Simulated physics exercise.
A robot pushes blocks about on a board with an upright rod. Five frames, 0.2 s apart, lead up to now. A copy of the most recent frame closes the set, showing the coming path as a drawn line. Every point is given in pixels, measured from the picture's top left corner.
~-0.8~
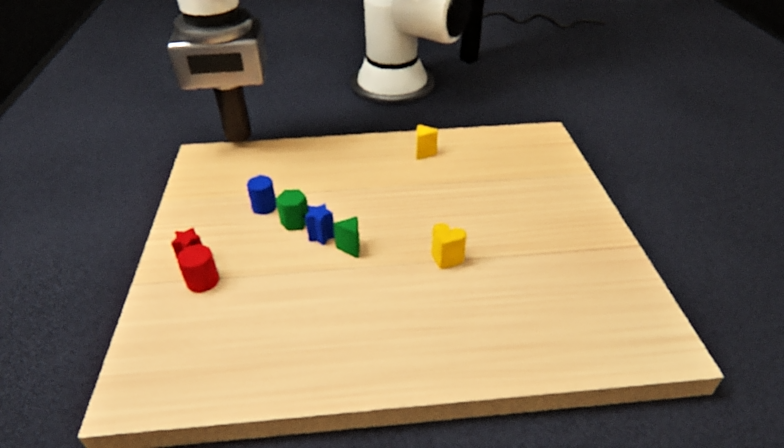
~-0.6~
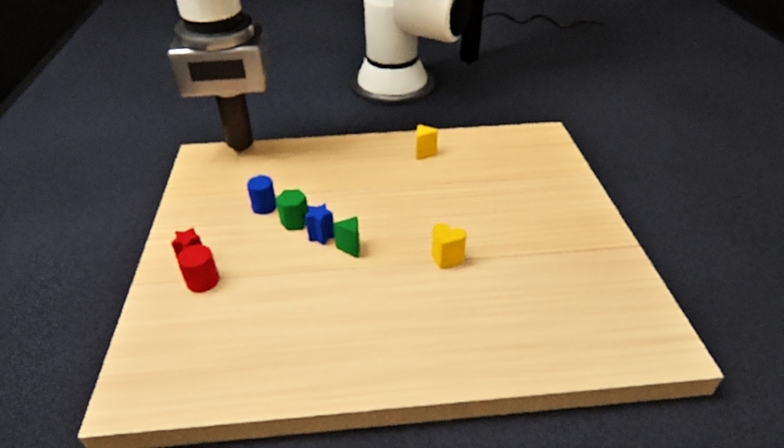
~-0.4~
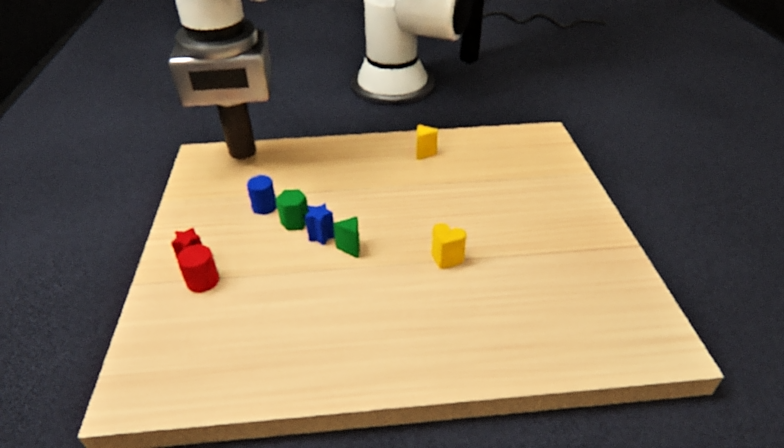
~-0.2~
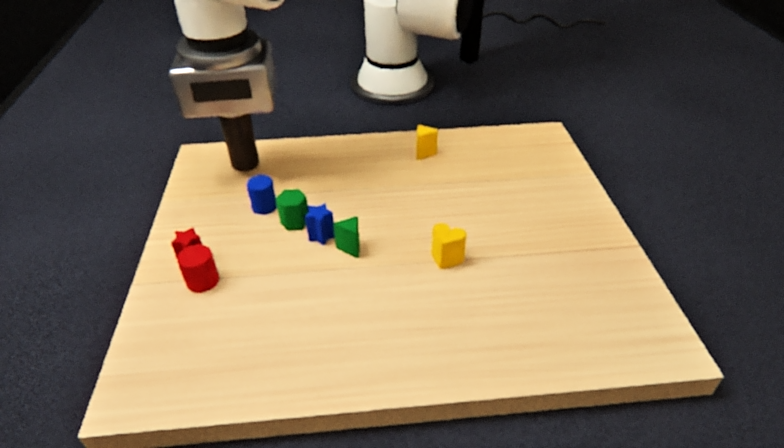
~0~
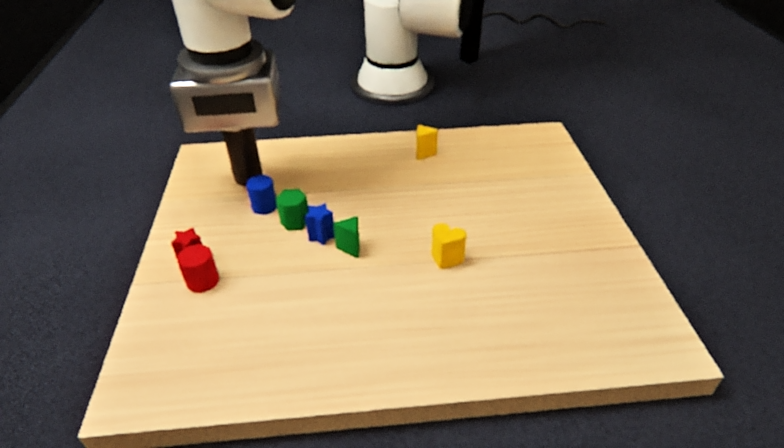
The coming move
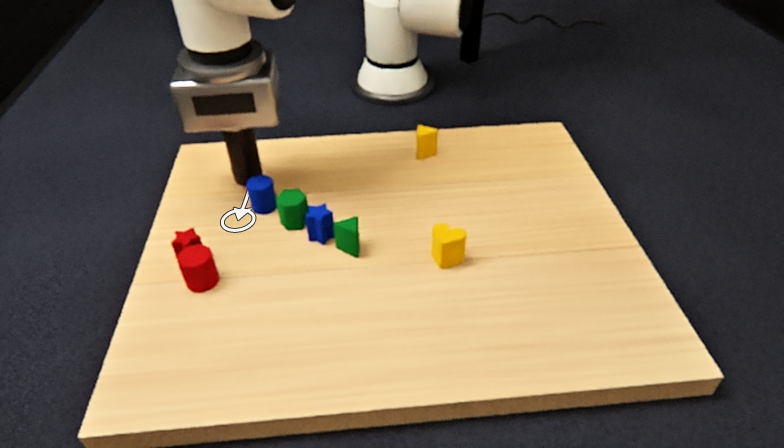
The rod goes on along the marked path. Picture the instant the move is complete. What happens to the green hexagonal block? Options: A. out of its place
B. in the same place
Option B.
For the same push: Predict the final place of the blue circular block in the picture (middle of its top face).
The middle of its upper face will lie at (263, 191).
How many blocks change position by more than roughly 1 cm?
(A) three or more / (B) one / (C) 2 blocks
B - one.
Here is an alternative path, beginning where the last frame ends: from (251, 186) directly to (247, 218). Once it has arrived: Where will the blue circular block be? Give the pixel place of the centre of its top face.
My prediction: (268, 197).
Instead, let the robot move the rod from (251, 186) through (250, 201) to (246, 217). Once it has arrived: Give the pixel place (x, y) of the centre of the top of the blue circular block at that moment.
For the centre of its top, I'd go with (266, 198).
Drawn move, from (251, 186) directly to (238, 220).
On the path given first. Halfway along, rod at (243, 195); blue circular block at (261, 186).
At the end, rod at (236, 212); blue circular block at (263, 191); green hexagonal block still.
